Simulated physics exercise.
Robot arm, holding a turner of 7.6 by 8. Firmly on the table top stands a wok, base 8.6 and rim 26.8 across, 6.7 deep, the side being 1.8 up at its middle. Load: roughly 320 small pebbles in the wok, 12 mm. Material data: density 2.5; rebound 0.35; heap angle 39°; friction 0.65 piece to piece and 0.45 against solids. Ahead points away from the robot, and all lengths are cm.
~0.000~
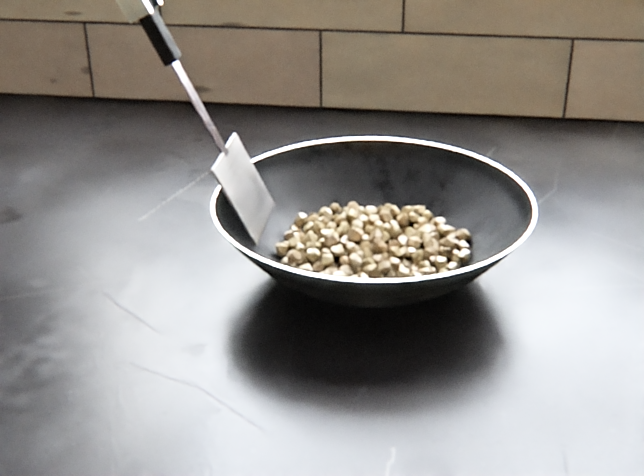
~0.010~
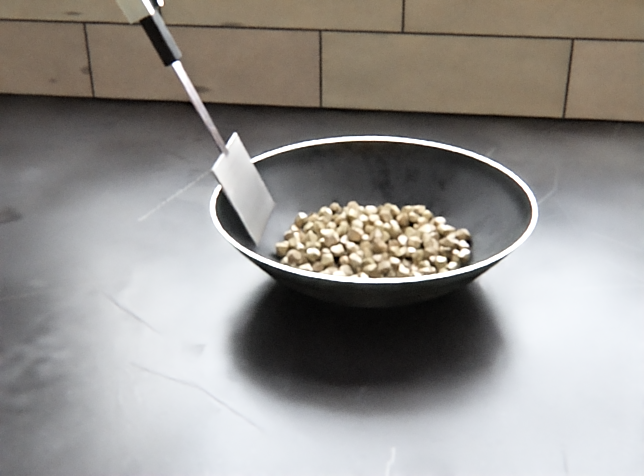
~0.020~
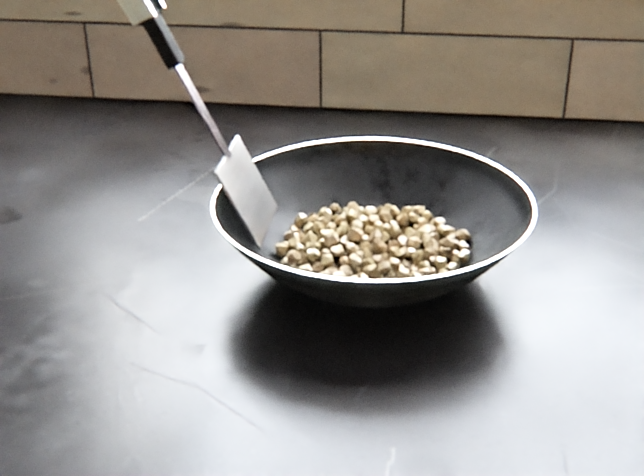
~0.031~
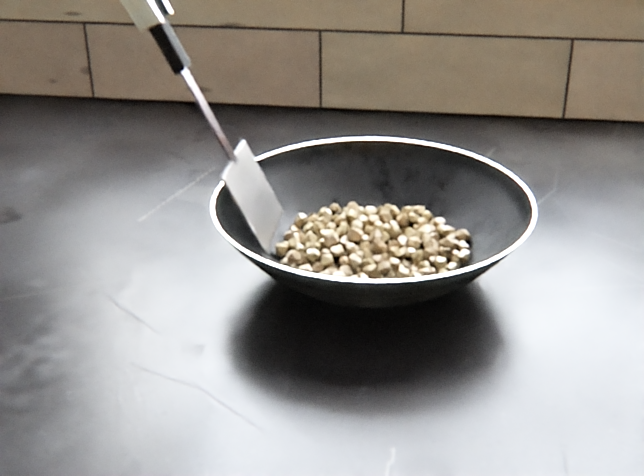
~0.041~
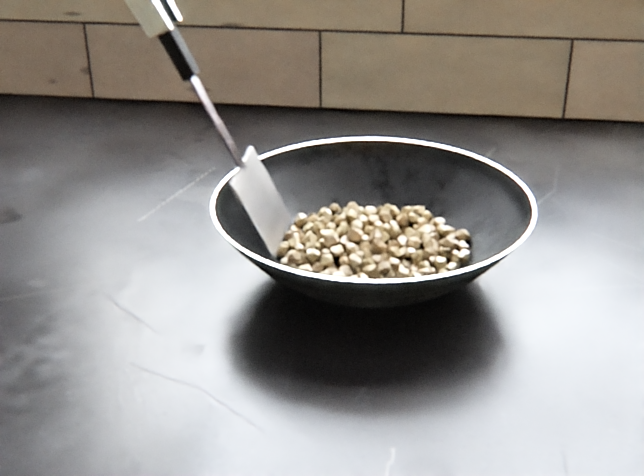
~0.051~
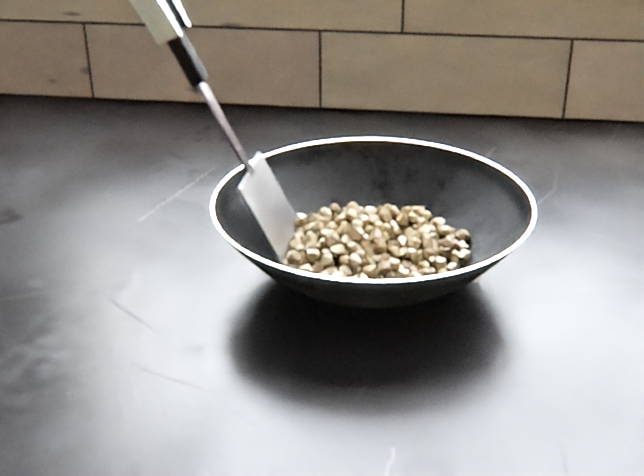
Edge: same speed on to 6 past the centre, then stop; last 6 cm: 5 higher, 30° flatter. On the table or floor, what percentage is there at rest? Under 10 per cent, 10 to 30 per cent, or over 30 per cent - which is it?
It is under 10 per cent.
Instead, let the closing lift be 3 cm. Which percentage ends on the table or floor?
I'd reckon around 5 per cent.
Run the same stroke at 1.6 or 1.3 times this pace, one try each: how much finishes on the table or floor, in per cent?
Estimates, in order: 20 % and 15 %.
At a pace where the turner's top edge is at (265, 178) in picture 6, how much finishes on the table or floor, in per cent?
Near 20 in a hundred.
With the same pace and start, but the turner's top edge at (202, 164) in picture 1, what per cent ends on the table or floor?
Some 5 per cent.
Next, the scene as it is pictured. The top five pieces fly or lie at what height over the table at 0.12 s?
6 cm or so.
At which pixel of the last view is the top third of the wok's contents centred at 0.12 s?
Around (429, 239).
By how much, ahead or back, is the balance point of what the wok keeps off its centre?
Roughly 5.5 centimetres ahead.
After 0.12 s, sloping 64°, highest piece 9 above the table; 320 in the wok.
After 0.18 s, sloping 53°, highest piece 13 above the table; 319 in the wok, 1 on the blade or in flight.
After 0.41 s, sloping 34°, highest piece 8 above the table; 306 in the wok, 12 on the table or floor, 2 on the blade or in flight.
After 1.46 s, sloping 34°, highest piece 7 above the table; 306 in the wok, 14 on the table or floor.
In the end, 306 in the wok, 14 on the table or floor. That is 4 % on the table or floor.
